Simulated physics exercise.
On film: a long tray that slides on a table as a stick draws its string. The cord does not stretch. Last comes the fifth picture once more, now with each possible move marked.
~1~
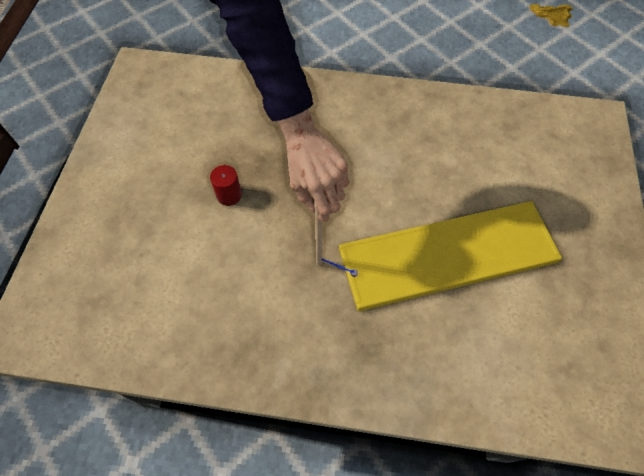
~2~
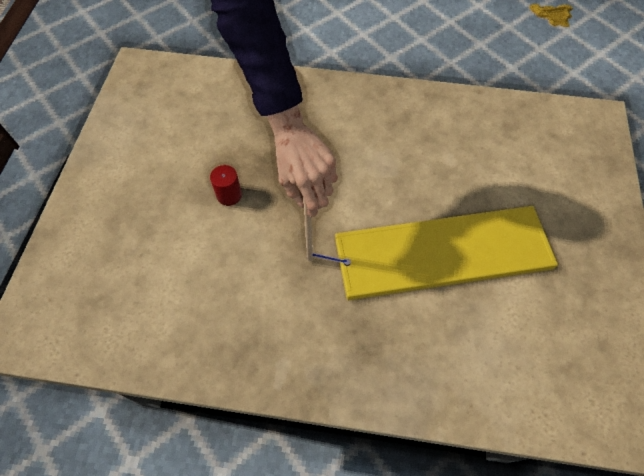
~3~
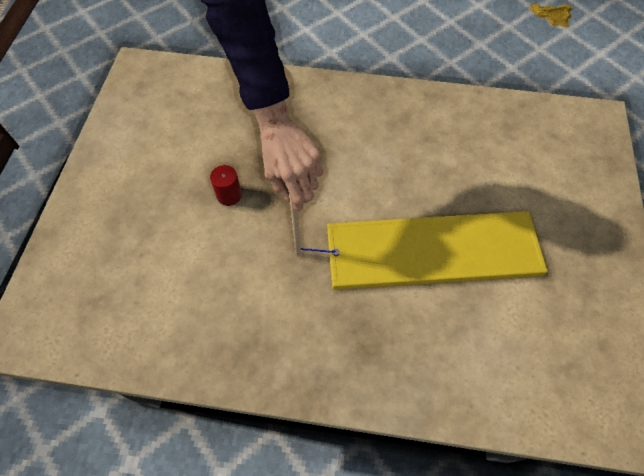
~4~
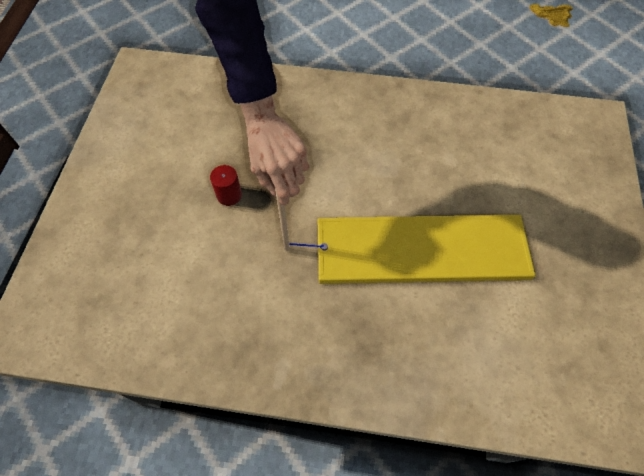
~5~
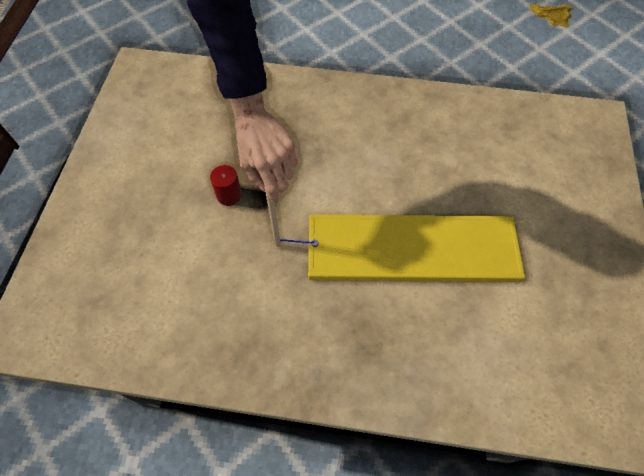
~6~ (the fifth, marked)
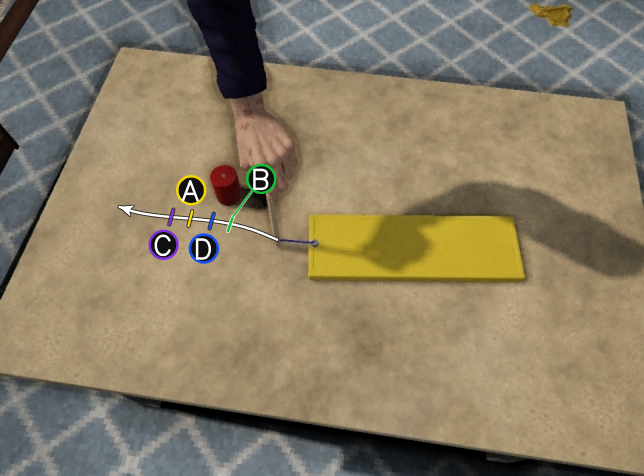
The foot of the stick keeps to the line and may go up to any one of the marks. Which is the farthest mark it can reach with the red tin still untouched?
D is the last safe stop.
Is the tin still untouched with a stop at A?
For that mark, no.
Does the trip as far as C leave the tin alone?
No.
On the marked copy, A at (190, 219); B at (230, 224); C at (171, 217); D at (212, 221); the route from (277, 240) via (195, 219) to (120, 207).
Taking D. A third of the way, foot of the stick (256, 232), middle of the tray (391, 242).
Two thirds of the way, foot of the stick (233, 225), middle of the tray (367, 239).
When it is over, foot of the stick (212, 222), middle of the tray (345, 237); nothing has been touched.
As for the rest, A is too far, the tin has been hit; B is safe but short; C is too far, the tin has been hit.
